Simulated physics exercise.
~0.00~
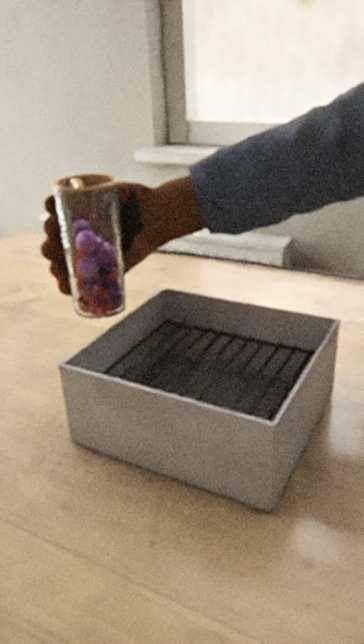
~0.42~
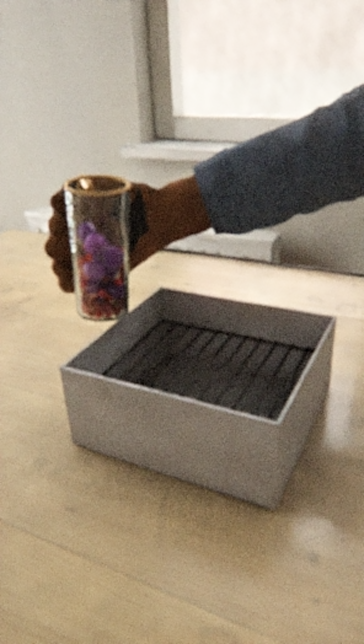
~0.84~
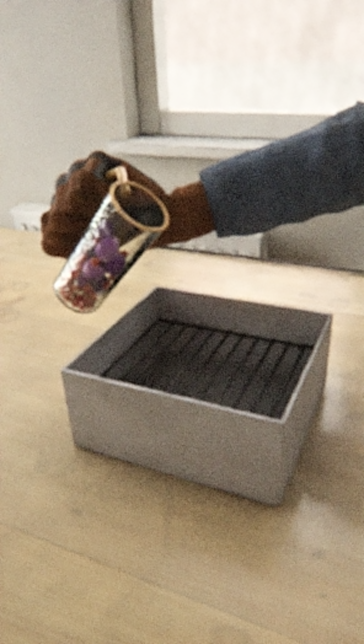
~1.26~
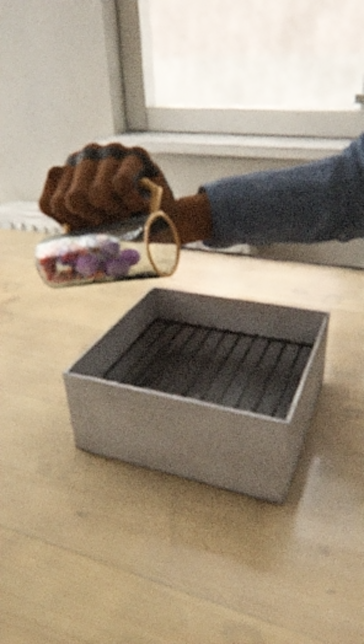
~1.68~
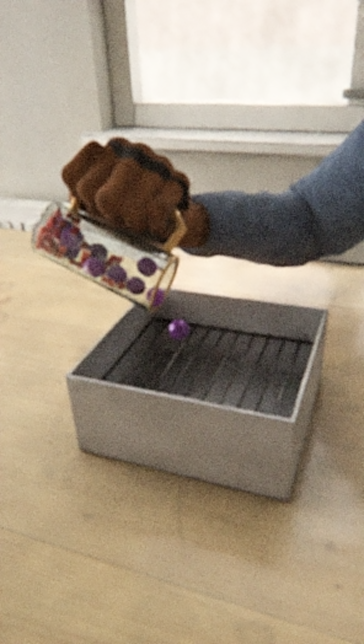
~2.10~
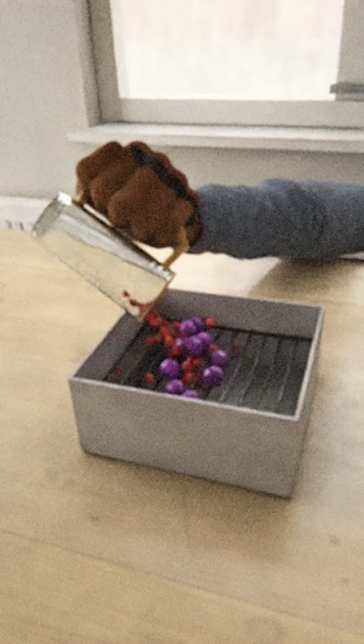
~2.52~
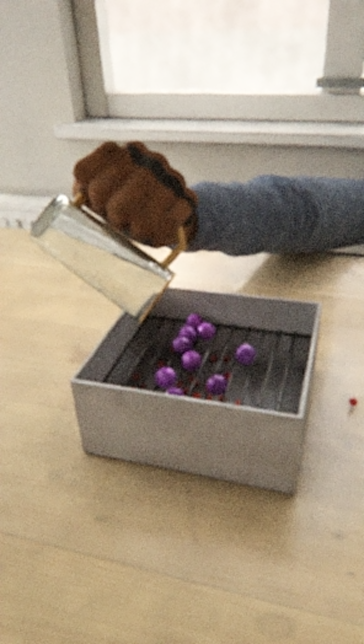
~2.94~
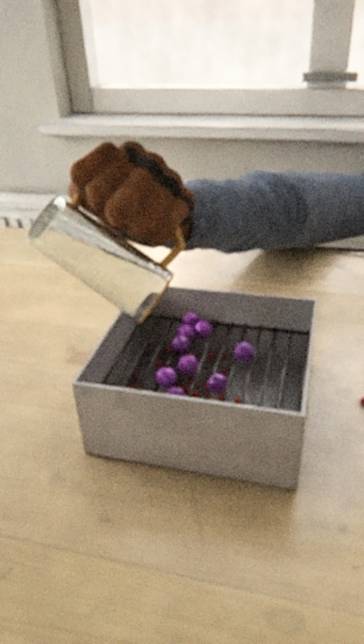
On a pale wooden table near a window, a dark-gloved or brown hand holds a clear cup of purple and red bits beside an open grey box spanned by a dark grille. The hand tilts the cup to the right until it lies on its side above the box. A few purple balls roll out first, then the rest tumbles onto the wires with the red bits. The red bits drop through the gaps, though a few land outside the box. At the end, the purple balls rest on the grille beneath the emptied, upturned cup.
